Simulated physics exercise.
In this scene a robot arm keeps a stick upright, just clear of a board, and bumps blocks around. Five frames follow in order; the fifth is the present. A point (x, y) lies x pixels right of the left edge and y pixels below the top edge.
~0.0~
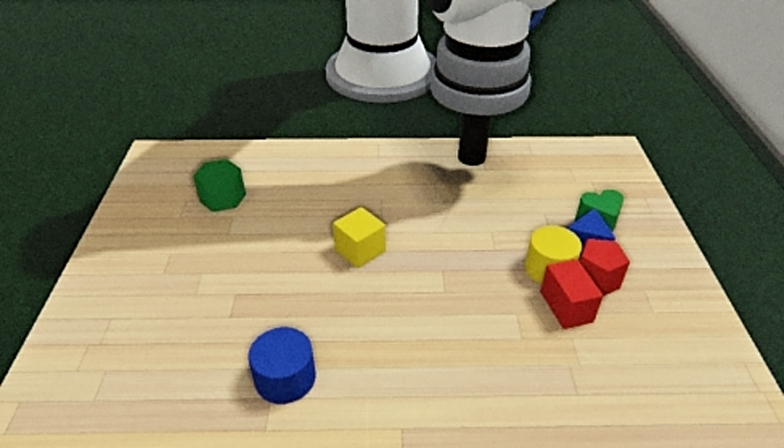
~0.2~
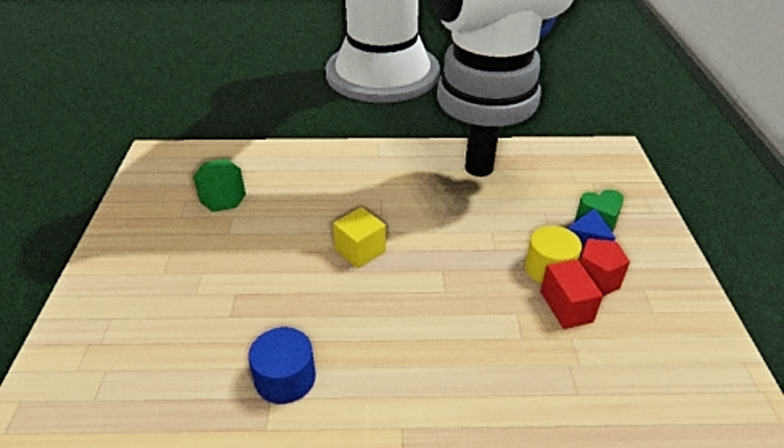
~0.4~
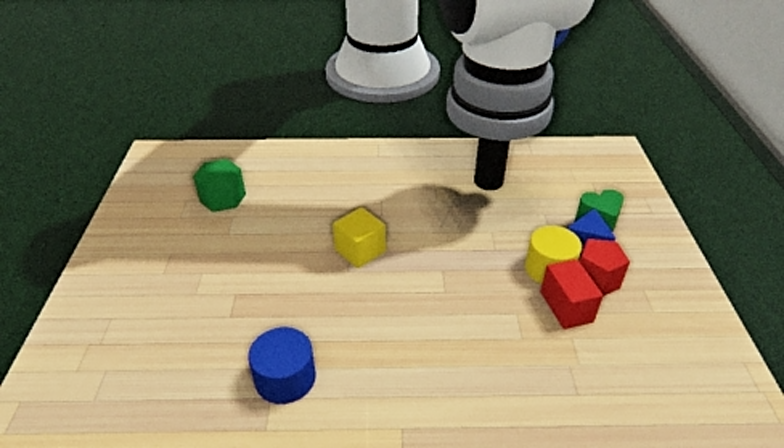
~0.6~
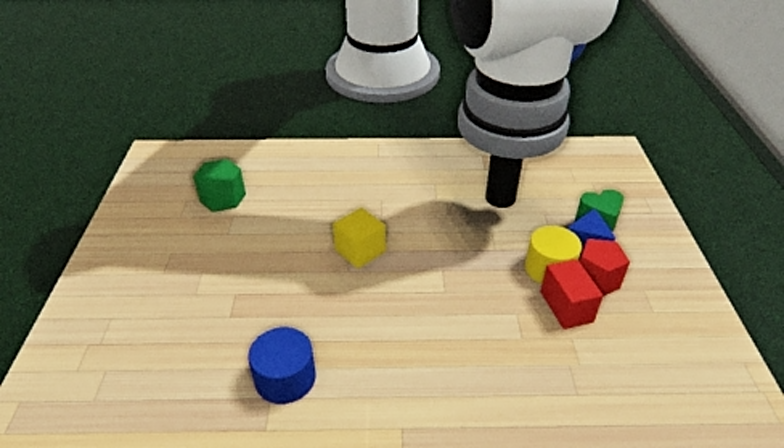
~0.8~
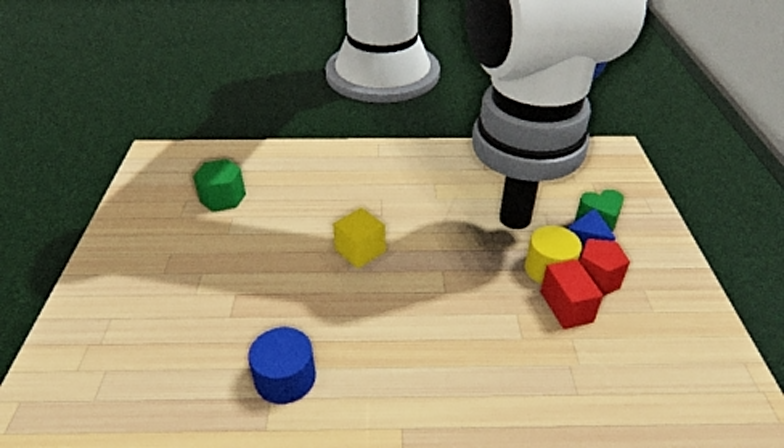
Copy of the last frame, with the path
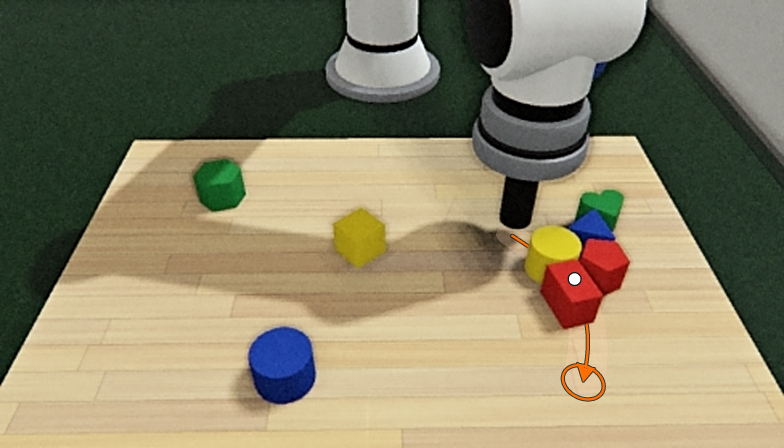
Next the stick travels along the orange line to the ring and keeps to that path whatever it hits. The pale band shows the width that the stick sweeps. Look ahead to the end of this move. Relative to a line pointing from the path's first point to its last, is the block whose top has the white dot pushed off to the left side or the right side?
It's going to go right.
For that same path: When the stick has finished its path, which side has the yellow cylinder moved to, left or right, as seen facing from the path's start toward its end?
With start-to-end as forward, it shifts left.
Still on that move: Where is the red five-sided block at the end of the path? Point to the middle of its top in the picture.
Somewhere near (638, 265).
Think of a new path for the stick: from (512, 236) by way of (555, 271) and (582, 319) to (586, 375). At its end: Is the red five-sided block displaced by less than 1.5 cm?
No - that is not the case.
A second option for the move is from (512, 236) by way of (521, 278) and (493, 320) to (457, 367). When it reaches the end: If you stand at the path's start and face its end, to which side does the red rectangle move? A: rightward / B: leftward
My pick is B.
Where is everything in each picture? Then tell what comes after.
In the first frame, stick's lower end (472, 158); yellow cylinder (556, 241); red rectangle (575, 279); blue three-sided block (593, 224); red five-sided block (605, 253).
In the second frame, stick (479, 169); blocks still.
In the third frame, stick (489, 182); blocks still.
In the fourth frame, stick (500, 199); blocks still.
In the fifth frame, stick (515, 220); yellow cylinder (556, 241); red rectangle (575, 279); blue three-sided block (593, 224); red five-sided block (605, 253).
Drawn move, from (512, 236) over (559, 272) and (586, 322) to (583, 382); the dot is on the red rectangle.
The first path, step by step. One third of the way, stick (564, 256); yellow cylinder (595, 274); red rectangle (594, 314), turned 40° clockwise; red five-sided block (637, 265), turned 45° anticlockwise.
Two thirds of the way, stick (592, 307); yellow cylinder (641, 319); red rectangle (602, 345), turned 70° clockwise; red five-sided block (638, 265), turned 45° anticlockwise.
At the end, stick (589, 366); yellow cylinder (648, 326); red rectangle (607, 392), turned 85° clockwise; blue three-sided block still; red five-sided block (638, 265), turned 45° anticlockwise.
